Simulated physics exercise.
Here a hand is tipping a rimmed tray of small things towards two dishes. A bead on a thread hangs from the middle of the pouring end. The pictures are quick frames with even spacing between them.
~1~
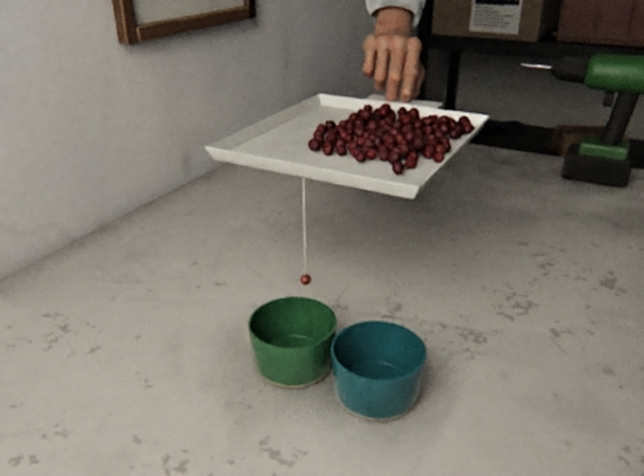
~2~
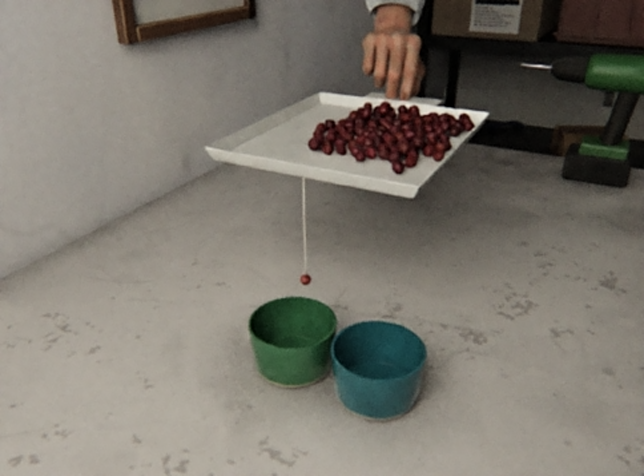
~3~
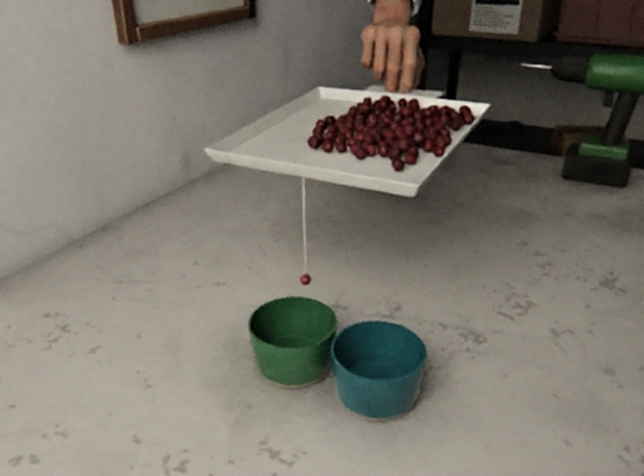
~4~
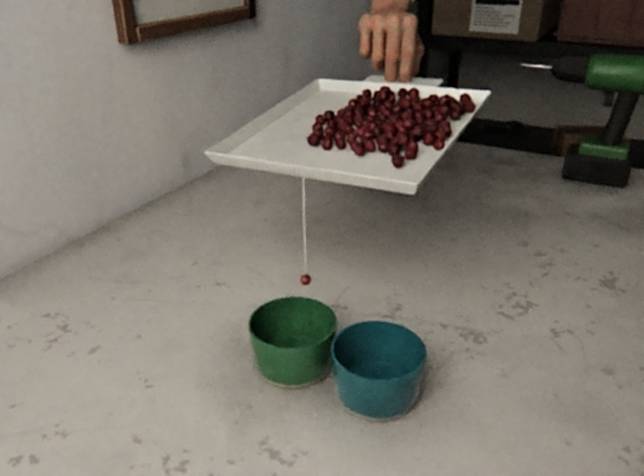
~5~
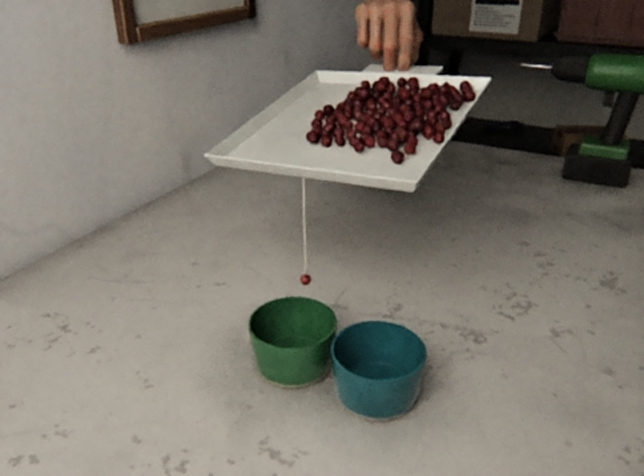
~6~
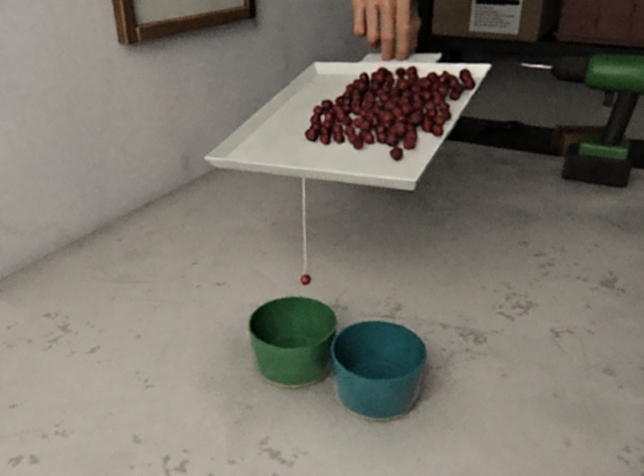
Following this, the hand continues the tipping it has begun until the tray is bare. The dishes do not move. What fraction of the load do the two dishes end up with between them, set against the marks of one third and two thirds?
What lands in the dishes falls short of a third of the load.
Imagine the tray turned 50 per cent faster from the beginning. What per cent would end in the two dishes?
That works out at roughly 20 per cent.
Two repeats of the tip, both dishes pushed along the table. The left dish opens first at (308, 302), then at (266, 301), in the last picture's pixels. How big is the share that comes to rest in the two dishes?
10 % and 40 %.
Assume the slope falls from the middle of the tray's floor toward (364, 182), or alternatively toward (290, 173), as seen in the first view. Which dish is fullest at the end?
The first tilt favours the right-side dish and the second favours the left-side dish.
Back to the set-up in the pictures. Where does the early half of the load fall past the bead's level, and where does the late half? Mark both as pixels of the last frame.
First close to (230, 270), next close to (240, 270).
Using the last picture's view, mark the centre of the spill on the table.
Somewhere near (203, 321), I think.
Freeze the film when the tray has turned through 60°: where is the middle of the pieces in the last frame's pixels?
Mark it at roughly (281, 146) in the final frame.
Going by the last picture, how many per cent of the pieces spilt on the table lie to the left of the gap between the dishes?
About 100 percent.
Soon, tray tipped steeply; most on the tray; a stray few in the left dish; a small part outside both; a small part in the air.
A while on, tray tipped right over; about a quarter in the left dish; most outside both; a small part in the air.
Towards the end, tray tipped past a quarter turn; about a quarter in the left dish; most outside both.
Finally, tray tipped past a quarter turn; none in the right dish; about a quarter in the left dish; most outside both.
